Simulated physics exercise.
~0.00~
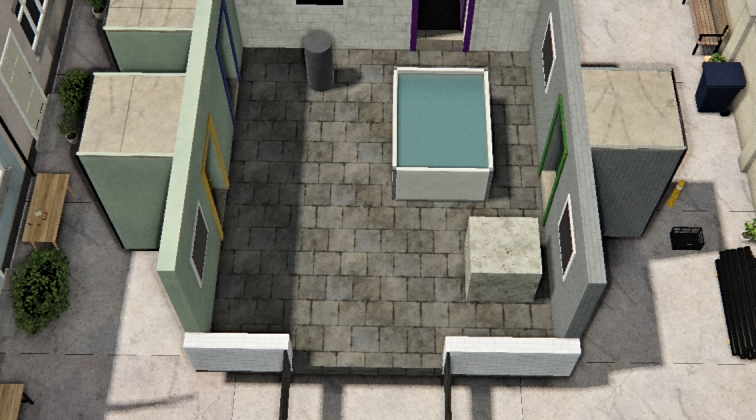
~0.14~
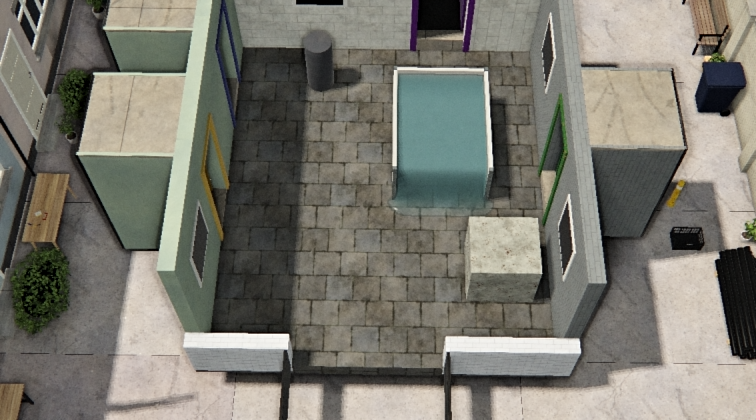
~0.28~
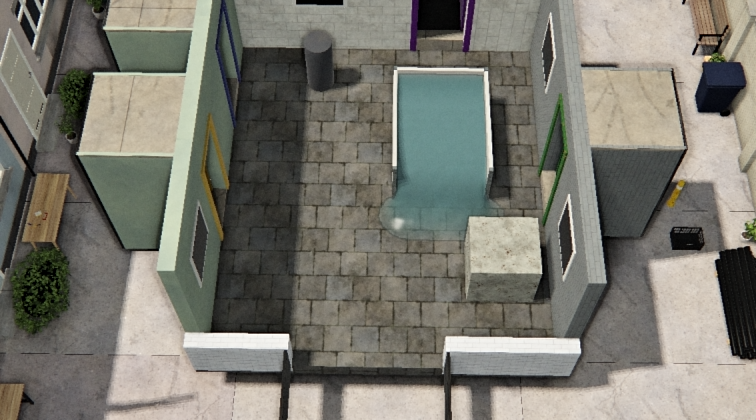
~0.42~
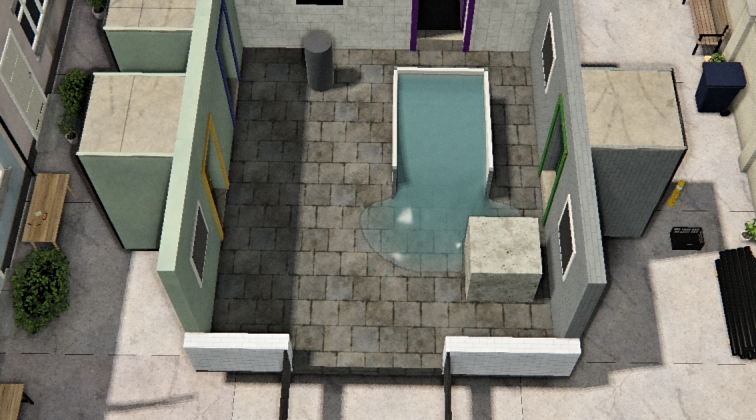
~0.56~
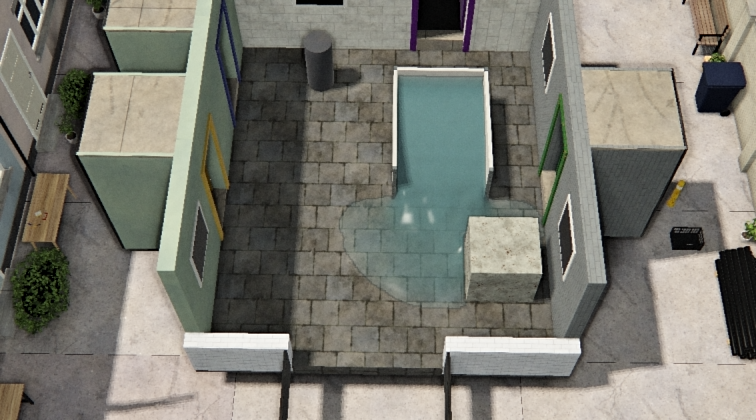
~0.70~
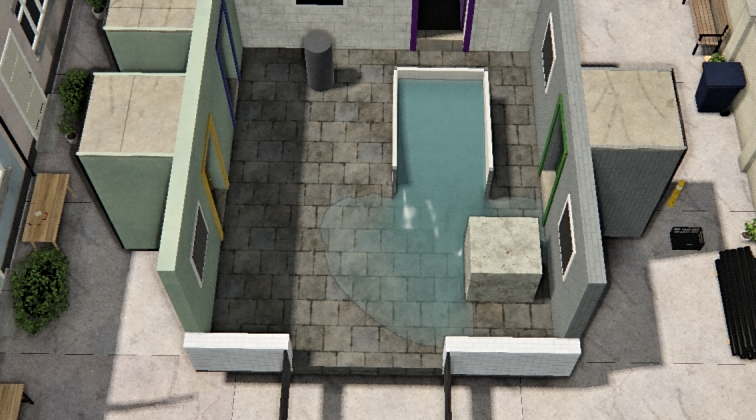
Water sits still in a white-walled tank inside a paved, walled yard, then pours out where the tank's near side opens. It fans across the grey paving as a thin clear sheet, reaches the pale stone block, and wraps around it while spreading farther toward the low white walls at the front.
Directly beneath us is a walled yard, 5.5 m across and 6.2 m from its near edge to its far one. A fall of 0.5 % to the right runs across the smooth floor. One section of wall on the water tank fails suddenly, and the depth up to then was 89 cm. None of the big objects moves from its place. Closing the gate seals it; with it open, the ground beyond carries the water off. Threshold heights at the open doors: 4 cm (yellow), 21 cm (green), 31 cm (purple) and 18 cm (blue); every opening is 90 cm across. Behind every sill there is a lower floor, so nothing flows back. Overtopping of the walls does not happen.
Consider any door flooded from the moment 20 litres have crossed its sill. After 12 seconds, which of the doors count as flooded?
Yellow door: Not flooded; green door: Not flooded; purple door: Not flooded; blue door: Not flooded.
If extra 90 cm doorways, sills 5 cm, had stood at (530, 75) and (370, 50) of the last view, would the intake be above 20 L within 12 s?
More, less.
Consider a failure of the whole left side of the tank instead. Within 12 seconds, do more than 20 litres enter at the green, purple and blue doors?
Here's how it goes: Green falls short, purple falls short, blue exceeds it.
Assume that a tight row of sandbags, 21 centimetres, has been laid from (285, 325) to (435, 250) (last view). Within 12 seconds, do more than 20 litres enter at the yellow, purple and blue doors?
Result: Yellow door beyond the limit; purple door inside the limit; blue door inside the limit.
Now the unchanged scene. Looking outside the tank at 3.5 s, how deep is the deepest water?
Peak depth: Approx. 25 cm.
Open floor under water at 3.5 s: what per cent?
Around 55 per cent wet.
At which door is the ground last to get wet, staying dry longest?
It's the blue door that comes last.
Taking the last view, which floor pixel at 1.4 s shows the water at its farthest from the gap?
I'd put it close to (277, 351).
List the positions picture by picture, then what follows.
In the first frame, still water, 89 cm deep, in the water tank at (442, 120).
In the second frame, water pours out at (441, 189) and has run 0.9 m, to (490, 203); typically 7 cm deep outside, 89 cm at the water tank's back.
In the third frame, the front is at a hidden place, 1.1 m from the gap at (441, 190); 1.3 m2 of floor is under water; 89 cm left at the back of the water tank.
In the fourth frame, water pours out at (440, 191) and has run 1.5 m, to a hidden place; typically 14 cm deep outside, 82 cm at the water tank's back.
In the fifth frame, water pours out at (440, 191) and has run 2.1 m, to (415, 302); typically 10 cm deep outside, 76 cm at the water tank's back.
In the sixth frame, the front is at a hidden place, 2.7 m from the gap at (440, 192); 6.1 m2 of floor is under water; 75 cm left at the back of the water tank.
After 1.4 s water covers 35 % of the floor and is deepest (50 cm) near (475, 245); yellow door not reached, green door 14 cm at the sill, 0 L in, purple door not reached, blue door not reached.
After 2.2 s water covers 50 % of the floor and is deepest (36 cm) near (538, 237); yellow door not reached, green door 19 cm at the sill, 3 L in, purple door not reached, blue door not reached.
After 3.5 s water covers 55 % of the floor and is deepest (25 cm) near (547, 356); yellow door not reached, green door 12 cm at the sill, 6 L in, purple door 6 cm at the sill, 0 L in, blue door not reached.
After 7.0 s water covers 90 % of the floor and is deepest (11 cm) near (221, 350); yellow door 4 cm at the sill, 0 L in, green door 6 cm at the sill, 6 L in, purple door 7 cm at the sill, 0 L in, blue door 1 cm at the sill, 0 L in.
After 12.0 s water covers 95 % of the floor and is deepest (8 cm) near (383, 54); yellow door 2 cm at the sill, 1 L in, green door 4 cm at the sill, 6 L in, purple door 4 cm at the sill, 0 L in, blue door 6 cm at the sill, 0 L in.
